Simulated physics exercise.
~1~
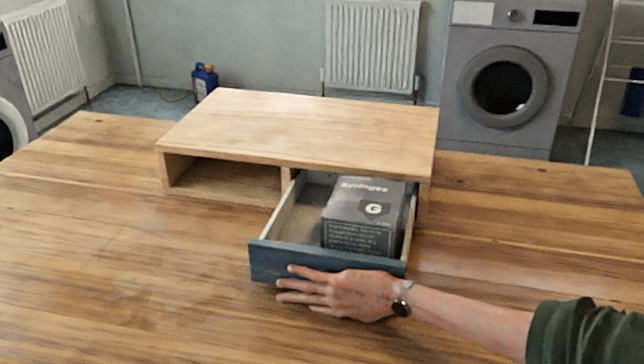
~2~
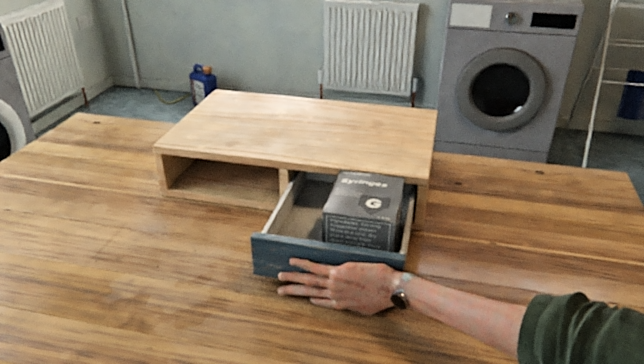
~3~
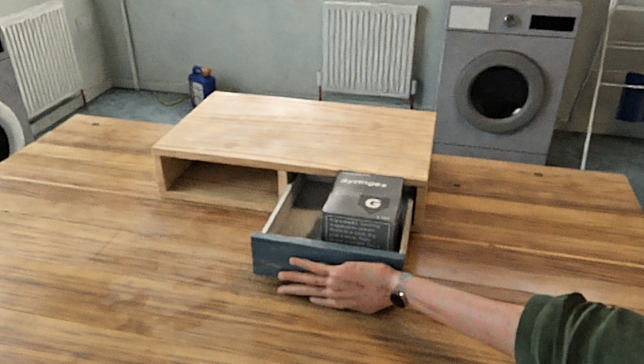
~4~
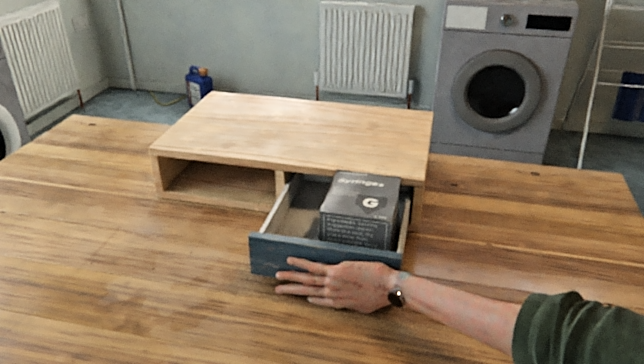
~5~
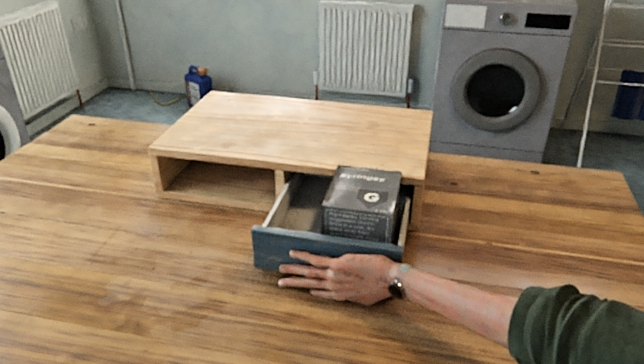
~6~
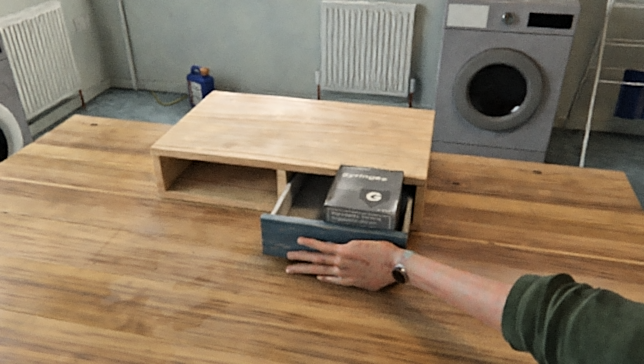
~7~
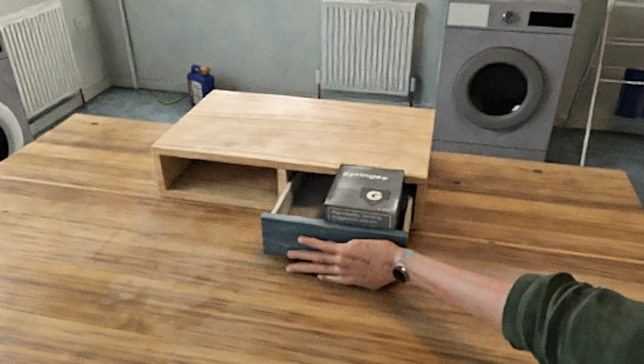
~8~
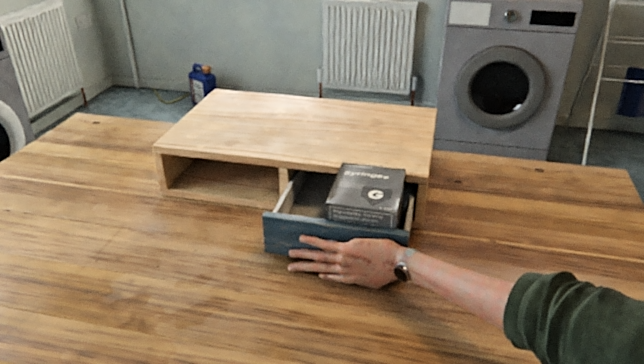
A hand in a dark green sleeve, with a watch on the wrist, rests against the blue-grey front of an open drawer in a low wooden chest. The chest sits on a wide wooden table, seen from slightly above by a gently swaying camera, with an empty compartment on the left and a dark grey box in the drawer on the right. White radiators and a grey washing machine stand behind. The hand pushes the drawer inward a little at a time, and the box rides back with it. The drawer then stops partway and stays ajar, the hand still against it.
